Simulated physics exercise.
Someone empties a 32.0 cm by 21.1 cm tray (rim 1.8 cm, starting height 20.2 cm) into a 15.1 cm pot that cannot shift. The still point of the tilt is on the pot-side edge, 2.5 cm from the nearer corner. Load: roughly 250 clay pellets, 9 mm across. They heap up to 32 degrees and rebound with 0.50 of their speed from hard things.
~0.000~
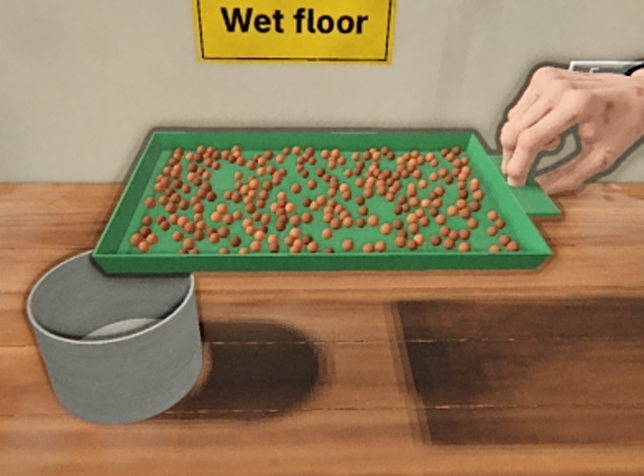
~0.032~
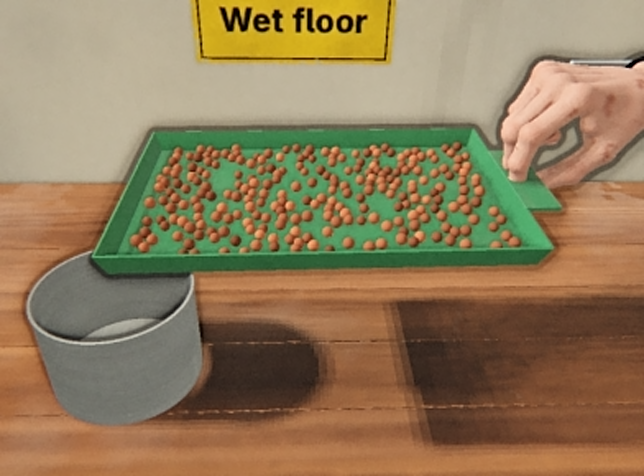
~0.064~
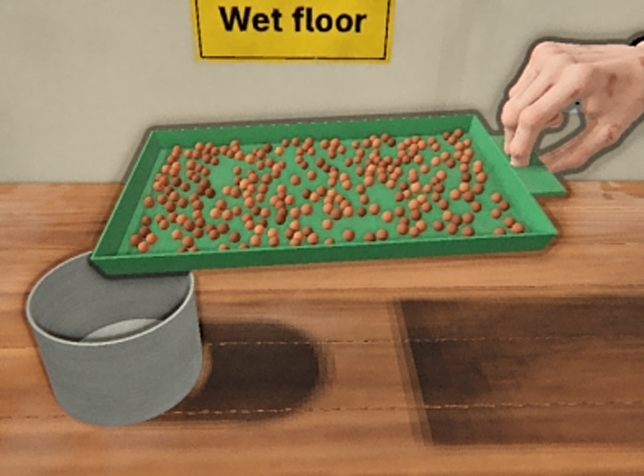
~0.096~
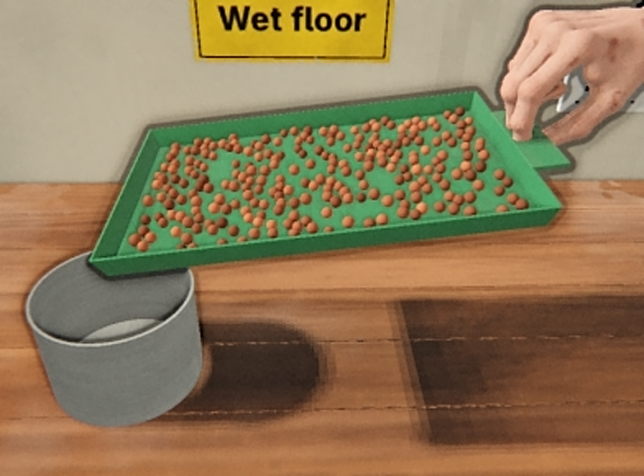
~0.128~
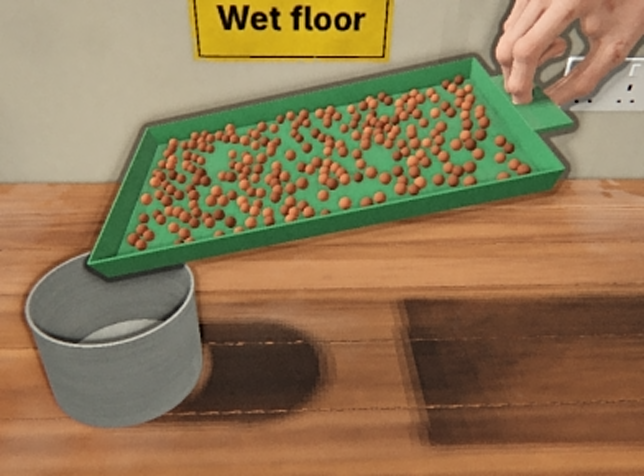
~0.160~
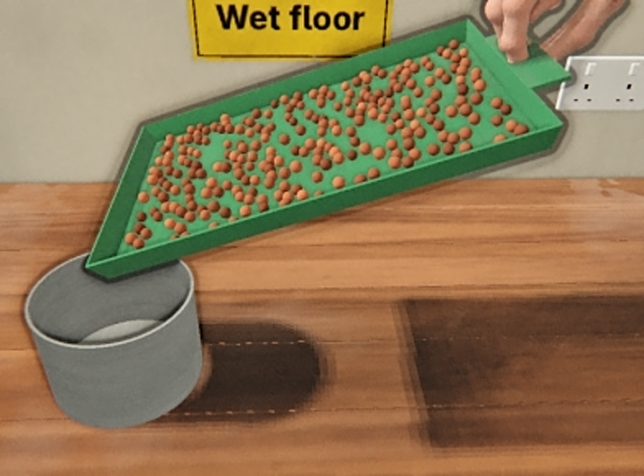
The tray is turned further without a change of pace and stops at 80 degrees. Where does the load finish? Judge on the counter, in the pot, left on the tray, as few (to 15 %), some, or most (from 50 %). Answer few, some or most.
Counter: Most, pot: Some, tray: Few.
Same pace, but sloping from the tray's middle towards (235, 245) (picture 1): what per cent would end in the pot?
About 0 per cent.
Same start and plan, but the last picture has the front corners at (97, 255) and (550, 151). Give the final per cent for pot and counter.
Pot 45, counter 35.
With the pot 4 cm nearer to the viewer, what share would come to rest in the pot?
In that case some 40 per cent.
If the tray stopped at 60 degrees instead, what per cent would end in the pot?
In that case some 20 per cent.
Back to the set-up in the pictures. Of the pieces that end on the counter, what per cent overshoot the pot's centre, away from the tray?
About 100 per cent.
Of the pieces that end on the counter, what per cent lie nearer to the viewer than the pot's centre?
About 80 per cent.
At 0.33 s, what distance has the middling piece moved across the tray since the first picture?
Some 2 cm.
Then, at 0.33 s, tilt 51 degrees; the tray holds 100 %, the pot 0 %.
Then, at 0.45 s, tilt 73 degrees; the tray holds 100 %, the pot 0 %.
After 0.69 s, tilt 80 degrees; the tray holds 20 %, the pot 15 %.
At rest (2.0 s), counter 60 %, pot 35 %, tray 5 %.
